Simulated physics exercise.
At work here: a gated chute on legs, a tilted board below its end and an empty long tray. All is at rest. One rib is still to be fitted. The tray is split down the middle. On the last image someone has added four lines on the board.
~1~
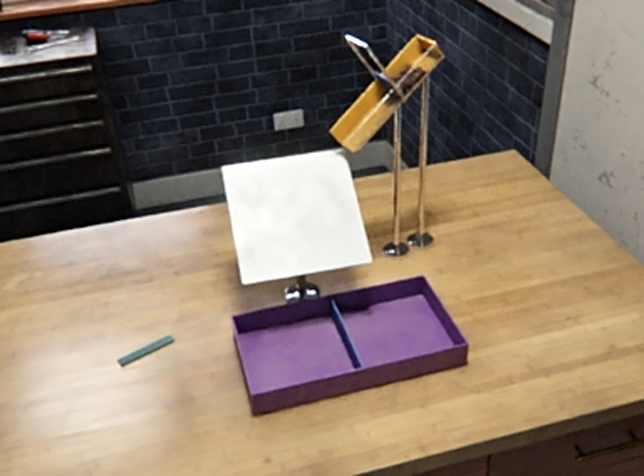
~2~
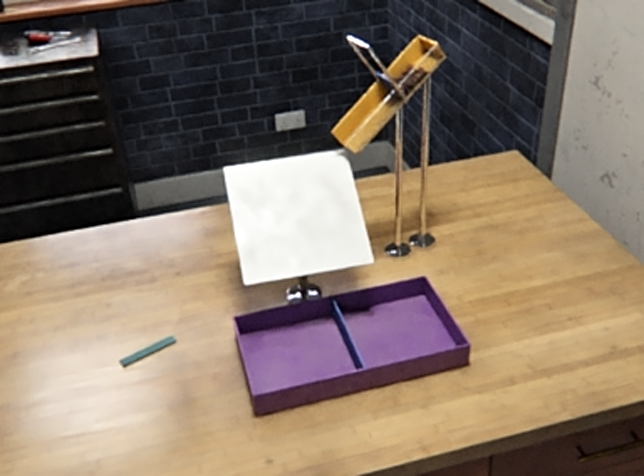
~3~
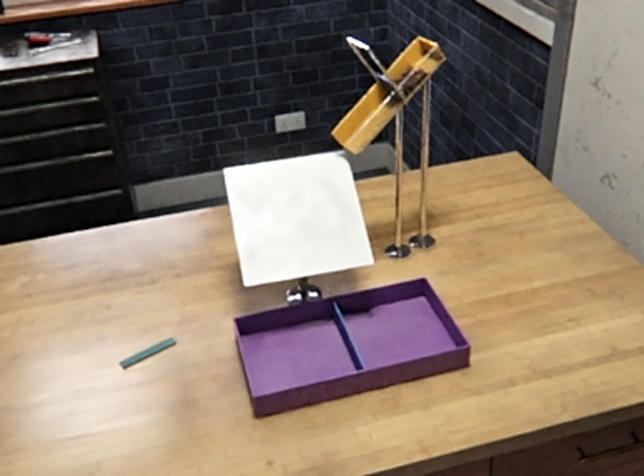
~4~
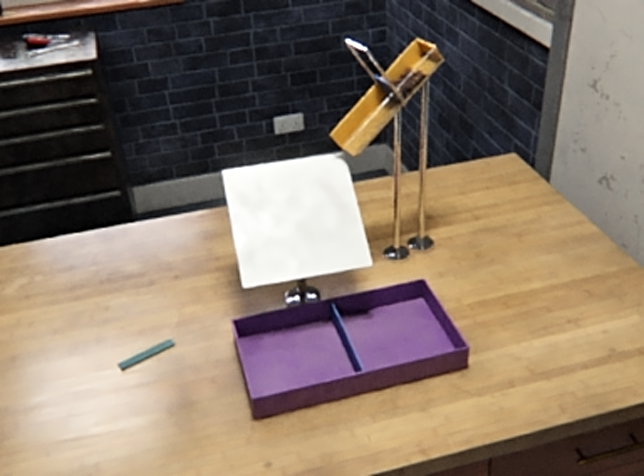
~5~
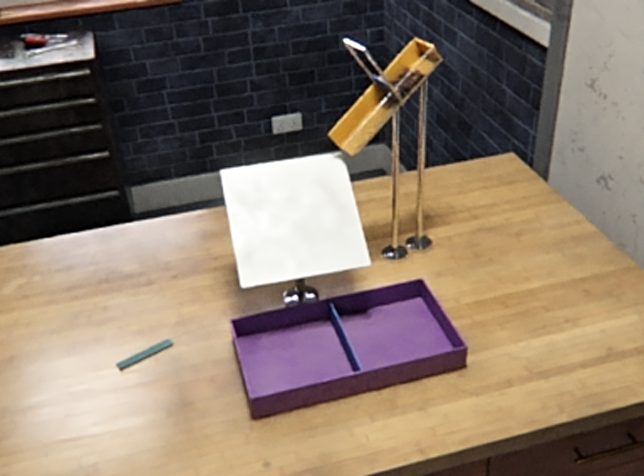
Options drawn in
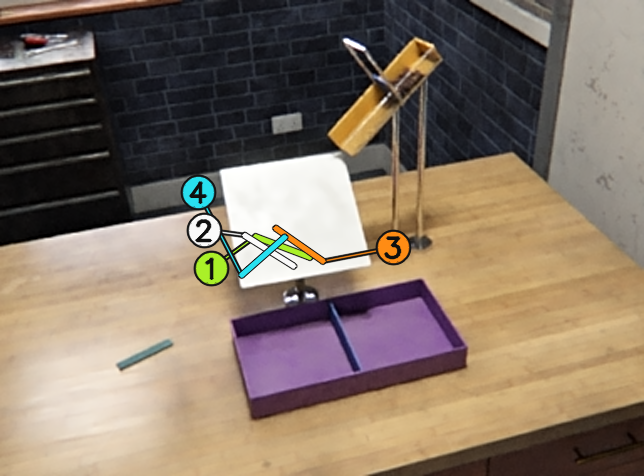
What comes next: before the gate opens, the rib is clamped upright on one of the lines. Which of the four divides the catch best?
1 beats the others.
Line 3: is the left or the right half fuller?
The right half.
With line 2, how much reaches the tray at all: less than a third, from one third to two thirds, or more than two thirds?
It is more than two thirds.
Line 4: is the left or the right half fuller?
More lands on the left.
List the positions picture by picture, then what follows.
In the first frame, load behind the gate at (402, 82), allspice berries; lip of the chute at (348, 148), sloping gently.
In the second frame, middle of the board at (297, 214), tilted fairly steeply; middle of its low edge at (310, 274); of its high edge at (286, 159).
In the third frame, front corners of the tray at (254, 396) and (470, 345); front end of its middle wall at (365, 370); gate still shut at (385, 81).
In the fourth frame, middle of the load at (402, 85); lip at (348, 151).
In the fifth frame, middle of the load at (400, 85); lip at (346, 151).
On the marked copy, line 1 from (255, 236) to (310, 257); line 2 from (244, 235) to (293, 266); line 3 from (275, 228) to (323, 261); line 4 from (284, 237) to (241, 275).
With 1, of what is caught, about two thirds in the left half, about a third in the right.
With 2, of what is caught, nearly all in the left half, a small part in the right.
With 3, of what is caught, a small part in the left half, nearly all in the right.
With 4, of what is caught, nearly all in the left half, a small part in the right.
